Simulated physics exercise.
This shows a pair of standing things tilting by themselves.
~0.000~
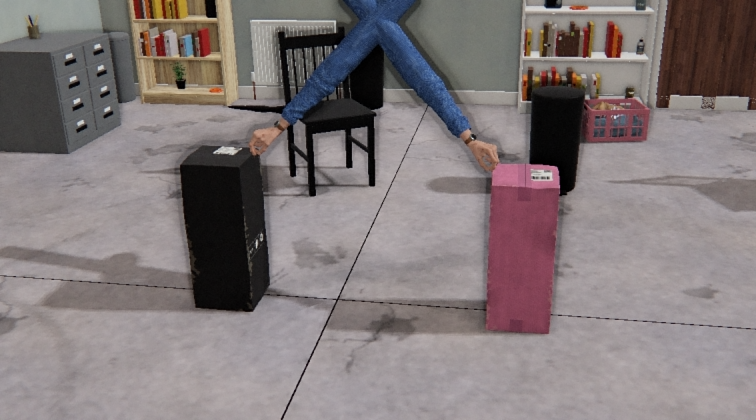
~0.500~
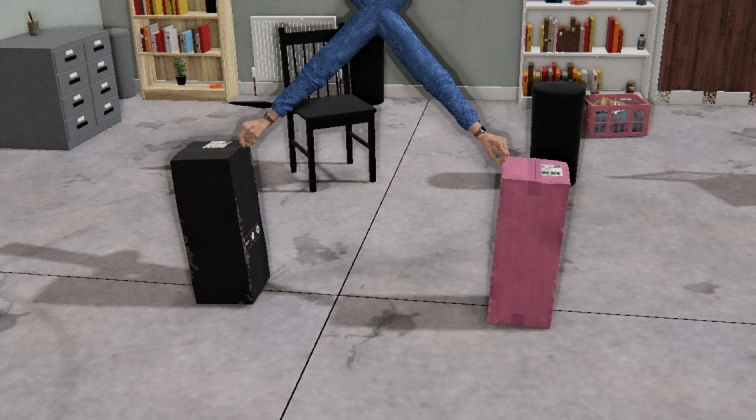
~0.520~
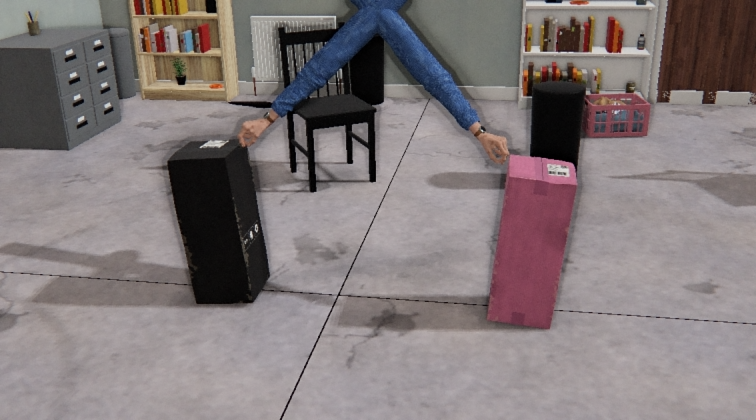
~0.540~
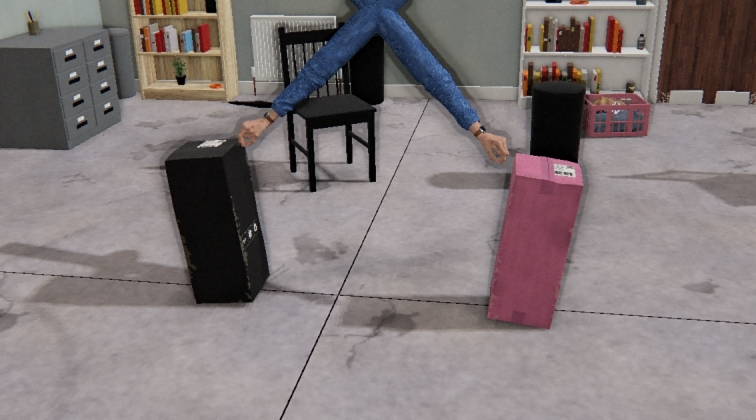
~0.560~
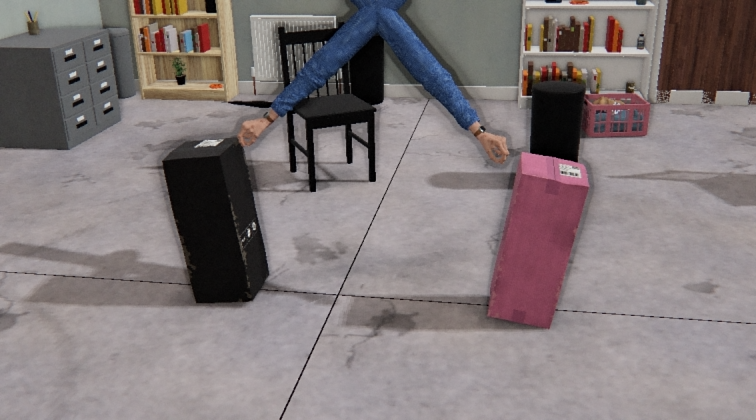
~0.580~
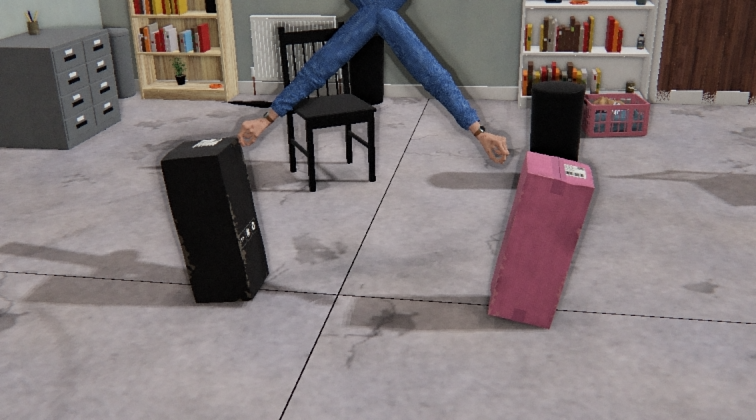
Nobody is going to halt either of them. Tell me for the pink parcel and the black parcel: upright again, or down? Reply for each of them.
Pink parcel - down, black parcel - upright again.
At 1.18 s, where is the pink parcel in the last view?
Roughly at (627, 281).
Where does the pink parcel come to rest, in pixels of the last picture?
Its centre ends up near (633, 292).
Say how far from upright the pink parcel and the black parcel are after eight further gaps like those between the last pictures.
25° and 8°.
After 0.84 s, pink parcel 31° off upright near (568, 241); black parcel 6° off upright near (220, 221).
After 1.04 s, pink parcel 52° off upright near (598, 253); black parcel 5° off upright near (233, 223).
After 1.18 s, pink parcel on its side near (627, 281); black parcel 3° off upright near (232, 223).
In the end (2.2 s), the pink parcel topples, near (633, 292); the black parcel settles on its feet, near (228, 224).
